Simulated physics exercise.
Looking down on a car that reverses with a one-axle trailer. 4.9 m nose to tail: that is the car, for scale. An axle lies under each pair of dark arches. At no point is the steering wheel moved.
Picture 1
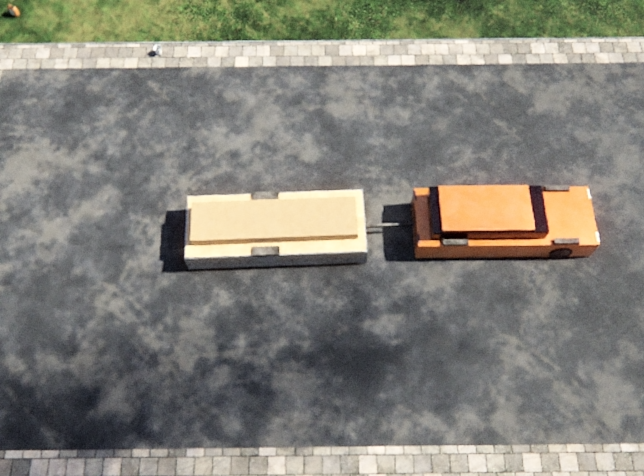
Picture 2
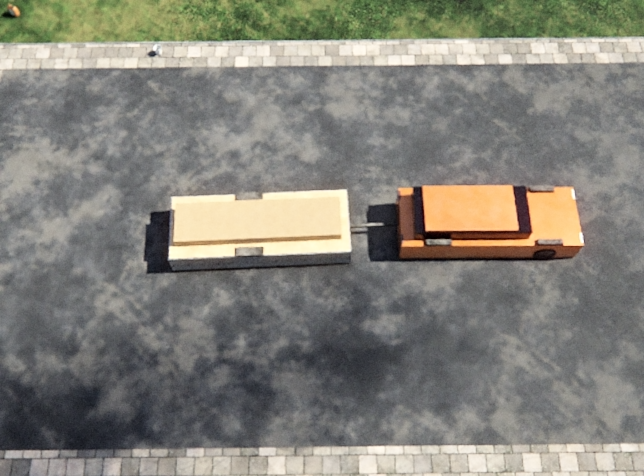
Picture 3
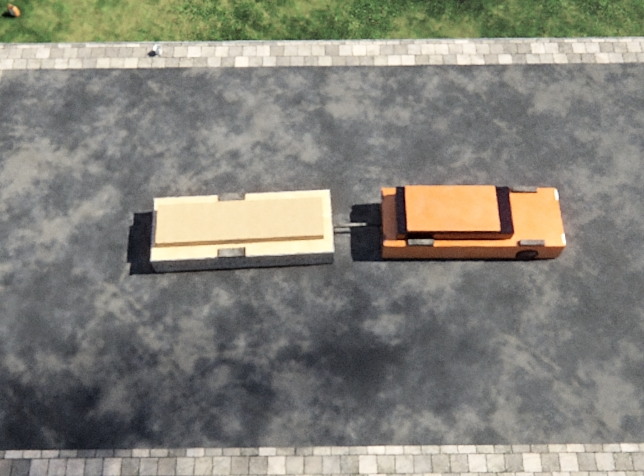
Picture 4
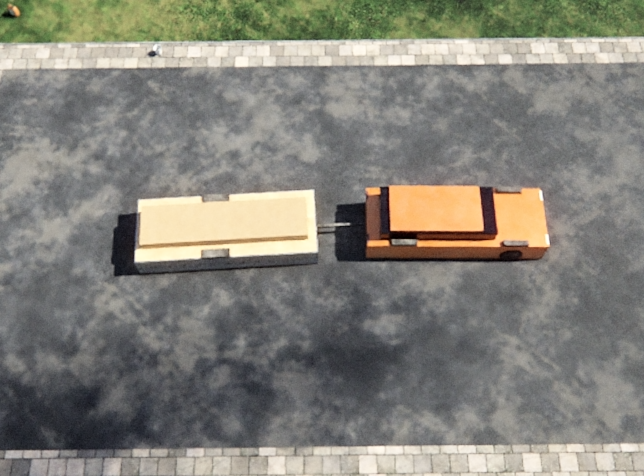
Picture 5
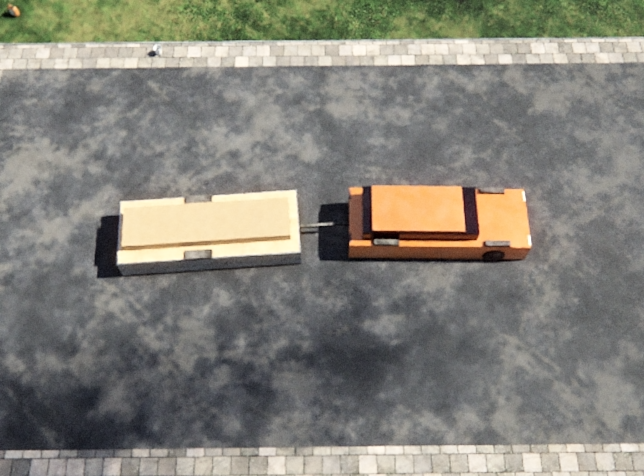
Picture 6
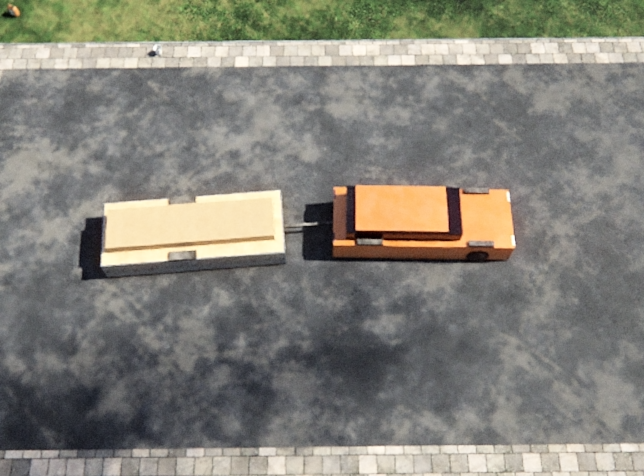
An orange car with dark window bands, joined by a thin bar to a long cream trailer on its left, is seen from high above on a mottled grey road. Pale paving borders the road along the top and bottom, with green grass beyond the upper edge. The car backs slowly leftward, pushing the trailer, which tilts very slightly out of line, while the view stays still.
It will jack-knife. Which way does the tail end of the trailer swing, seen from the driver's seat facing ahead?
The hitch angle closes on the right.
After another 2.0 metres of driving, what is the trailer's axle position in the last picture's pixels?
Near (110, 235).
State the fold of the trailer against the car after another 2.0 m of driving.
10° to the right.
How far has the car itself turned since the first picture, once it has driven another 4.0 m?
4°.
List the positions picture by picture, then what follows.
Car's middle (511, 208), trailer's axle (266, 223); tail 2° to the car's right; front wheels 2° left, in the first picture.
Car's middle (494, 208), trailer's axle (250, 224); tail 2° to the car's right, in the second picture.
Car's middle (477, 209), trailer's axle (232, 224); tail 3° to the car's right, in the third picture.
Car's middle (460, 209), trailer's axle (216, 225); tail 4° to the car's right, in the fourth picture.
Car's middle (443, 209), trailer's axle (199, 226); tail 5° to the car's right, in the fifth picture.
Car's middle (426, 209), trailer's axle (183, 228); tail 6° to the car's right, in the sixth picture.
After another 2.0 m, the tail is 12° to the car's right, the car has turned 3° and the trailer's axle is at (110, 235) of the last picture.
After another 4.0 m, the tail is 22° to the car's right, the car has turned 5° and the trailer's axle is at (39, 250) of the last picture.
After another 6.0 m, the tail is 37° to the car's right, the car has turned 6° and the trailer's axle is out of the picture.
After another 8.0 m, the tail is 60° to the car's right, the car has turned 8° and the trailer's axle is out of the picture; it has jack-knifed.
